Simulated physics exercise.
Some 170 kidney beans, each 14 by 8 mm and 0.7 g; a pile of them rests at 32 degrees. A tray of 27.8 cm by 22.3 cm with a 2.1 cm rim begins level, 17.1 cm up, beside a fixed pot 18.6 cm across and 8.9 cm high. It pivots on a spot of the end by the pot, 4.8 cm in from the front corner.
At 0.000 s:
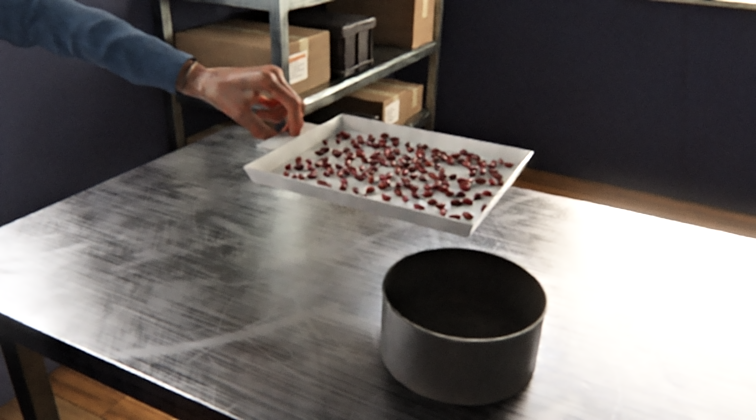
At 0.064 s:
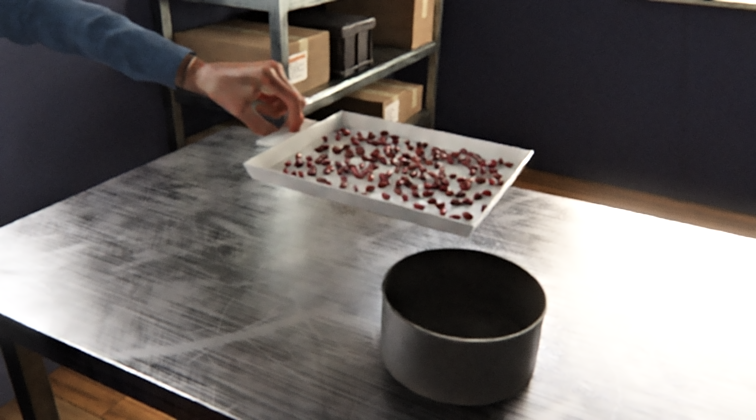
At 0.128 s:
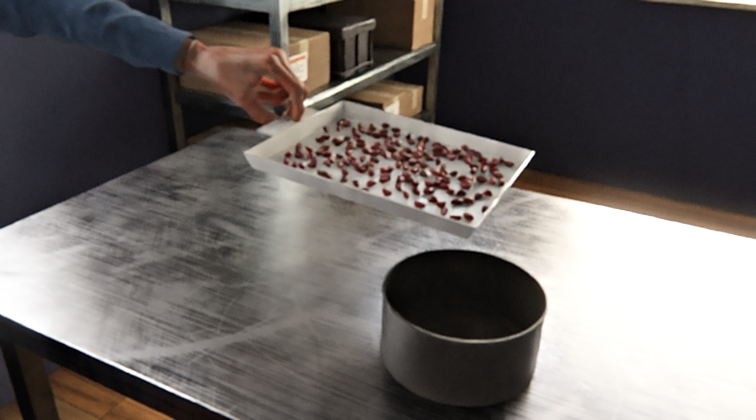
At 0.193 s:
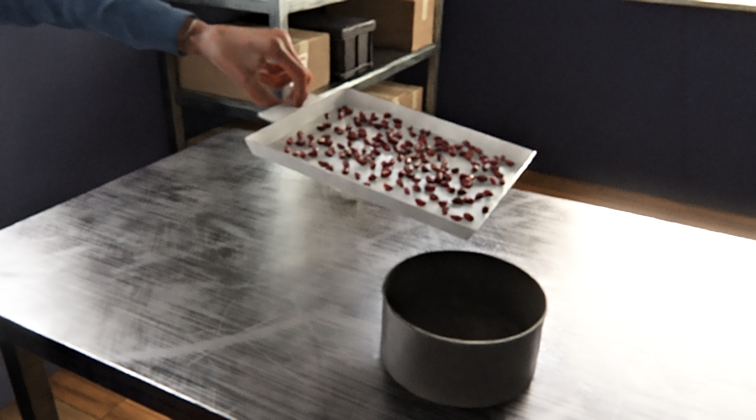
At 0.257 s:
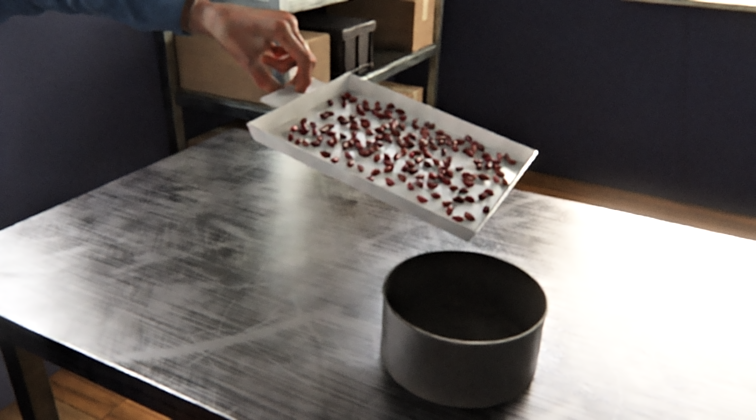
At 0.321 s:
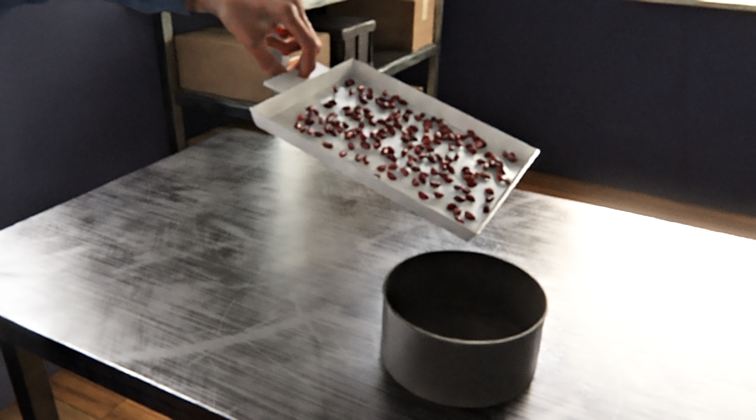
On a scratched metal table near shelves of cardboard boxes, a hand at the left end of a white tray of scattered dark red beans raises that end, steadily tilting the tray toward a dark round pot.
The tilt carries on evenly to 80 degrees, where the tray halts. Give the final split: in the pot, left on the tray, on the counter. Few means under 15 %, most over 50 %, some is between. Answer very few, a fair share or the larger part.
Pot: The larger part, tray: Very few, counter: A fair share.
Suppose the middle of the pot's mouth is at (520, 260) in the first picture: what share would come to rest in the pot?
Some 60 per cent.
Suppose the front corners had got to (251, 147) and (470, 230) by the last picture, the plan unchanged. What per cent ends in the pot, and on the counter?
Pot 95, counter 0.
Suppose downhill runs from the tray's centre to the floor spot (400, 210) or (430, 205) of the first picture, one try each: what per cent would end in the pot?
About 85 and 100 per cent.
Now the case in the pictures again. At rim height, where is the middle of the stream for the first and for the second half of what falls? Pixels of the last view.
First near (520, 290), later near (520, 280).
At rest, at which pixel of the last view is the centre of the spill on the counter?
Near (551, 315).
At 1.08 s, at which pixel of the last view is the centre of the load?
Near (503, 196).
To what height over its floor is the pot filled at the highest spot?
About 1.5 cm.
Then, at 0.78 s, tilt 48 degrees; the tray holds 100 %, the pot 0 %.
Then, at 1.08 s, tilt 67 degrees; the tray holds 80 %, the pot 10 %.
After 1.48 s, tilt 80 degrees; the tray holds 50 %, the pot 25 %.
At rest (3.2 s), pot 60 %, tray 5 %, counter 30 %.
